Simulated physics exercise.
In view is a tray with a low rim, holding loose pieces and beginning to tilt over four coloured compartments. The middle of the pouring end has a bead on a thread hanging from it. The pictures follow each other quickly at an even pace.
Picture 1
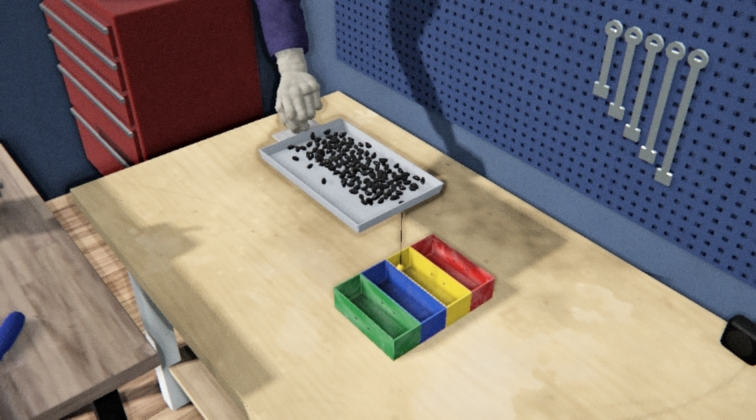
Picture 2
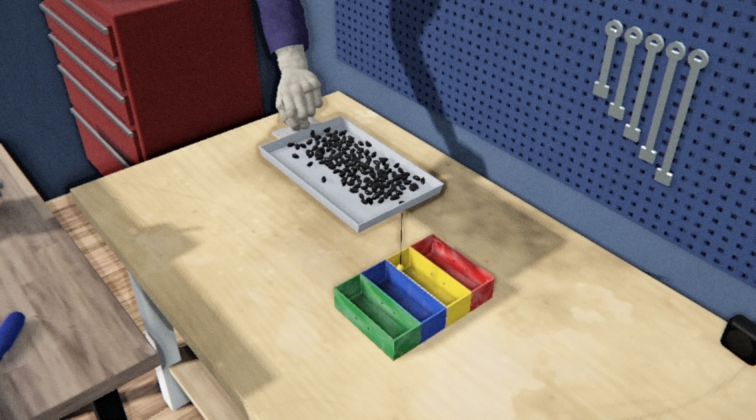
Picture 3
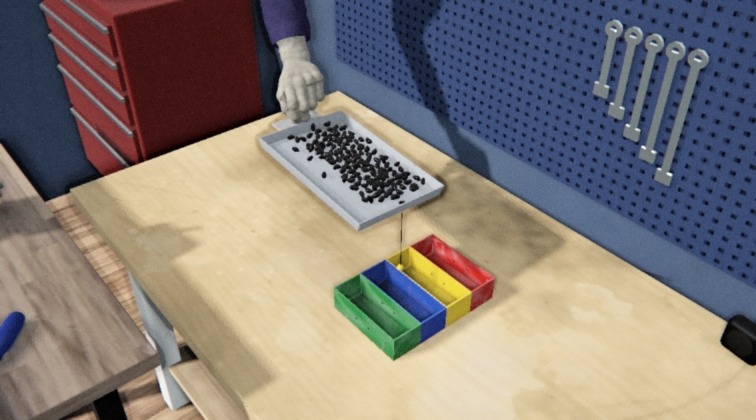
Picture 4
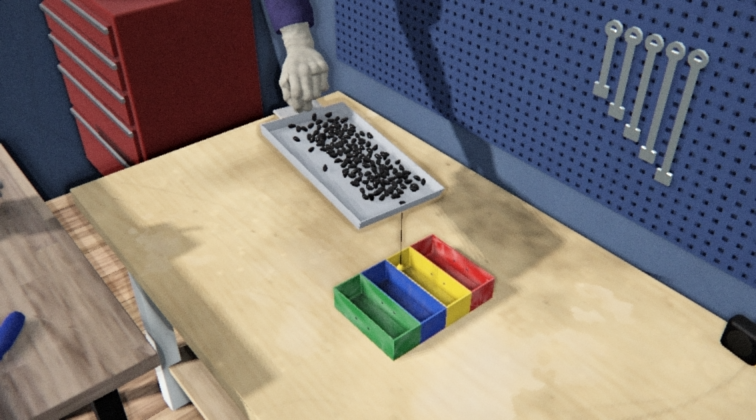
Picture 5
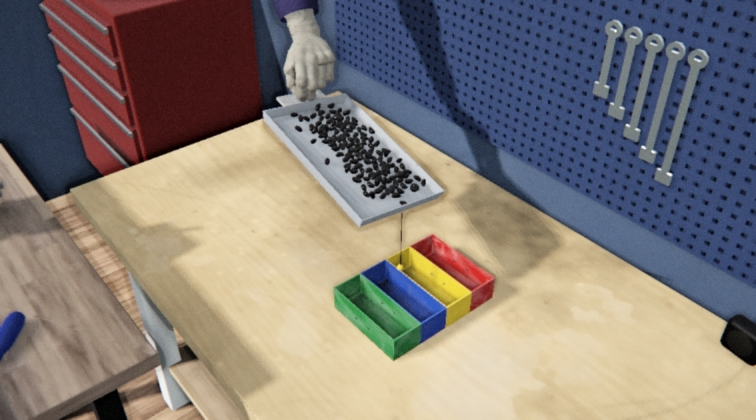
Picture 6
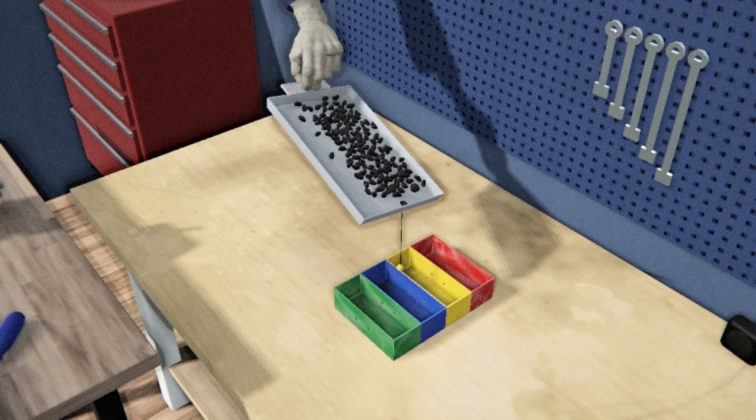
A shallow grey tray of black beans, held by a gloved hand at its far end, stayed level at first, then gradually tilted toward its right corner above the green, blue, yellow and red compartments.
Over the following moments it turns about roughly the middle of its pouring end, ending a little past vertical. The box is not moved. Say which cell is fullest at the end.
The red cell is fullest at the end.
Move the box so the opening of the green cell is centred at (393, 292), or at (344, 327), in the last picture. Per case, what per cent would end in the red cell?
That makes 20 per cent, followed by 10 per cent.
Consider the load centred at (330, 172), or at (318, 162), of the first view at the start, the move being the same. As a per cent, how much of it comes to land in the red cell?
Around 70 then around 60 per cent.
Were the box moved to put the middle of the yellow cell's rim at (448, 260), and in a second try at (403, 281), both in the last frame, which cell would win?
Try 1 - yellow; try 2 - that red cell.
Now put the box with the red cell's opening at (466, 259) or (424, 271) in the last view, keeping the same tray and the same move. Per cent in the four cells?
In turn about 100 and about 30 percent.
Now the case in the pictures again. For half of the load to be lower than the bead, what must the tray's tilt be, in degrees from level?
Near 105 degrees.
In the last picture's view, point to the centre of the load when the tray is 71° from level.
About (415, 159).
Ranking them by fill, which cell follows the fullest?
That would be that yellow cell, just behind the top one.
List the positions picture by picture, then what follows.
Corners of the pouring end (358, 223) and (440, 183), level; middle of the load (354, 165), black beans; bead on its thread (400, 267); green cell (407, 340); blue cell (433, 324); yellow cell (458, 308); red cell (482, 293), in the first frame.
Corners of the pouring end (359, 223) and (440, 184), level; middle of the load (354, 164), in the second frame.
Corners of the pouring end (359, 222) and (441, 185), tipped barely, lowest at the right corner; middle of the load (354, 160), in the third frame.
Corners of the pouring end (361, 220) and (441, 188), tipped a little, lowest at the right corner; middle of the load (355, 155), in the fourth frame.
Corners of the pouring end (362, 218) and (441, 190), tipped clearly, lowest at the right corner; middle of the load (357, 150), in the fifth frame.
Corners of the pouring end (364, 217) and (441, 192), tipped clearly, lowest at the right corner; middle of the load (360, 145); green cell (407, 340); blue cell (433, 324); yellow cell (458, 308); red cell (482, 293), in the sixth frame.
Just after the last frame, tray tipped steeply; almost all on the tray; just a few falling or outside the box.
A moment on, tray tipped past a quarter turn; just a few on the tray; roughly two thirds in the red cell; roughly a quarter in the yellow cell; just a few in the blue cell; roughly a quarter falling or outside the box.
Further on, tray tipped past a quarter turn; roughly two thirds in the red cell; roughly a quarter in the yellow cell; just a few in the blue cell; about a tenth falling or outside the box.
When it is over, tray tipped past a quarter turn; roughly two thirds in the red cell; roughly a quarter in the yellow cell; just a few in the blue cell; not one in the green cell; about a tenth outside the box.
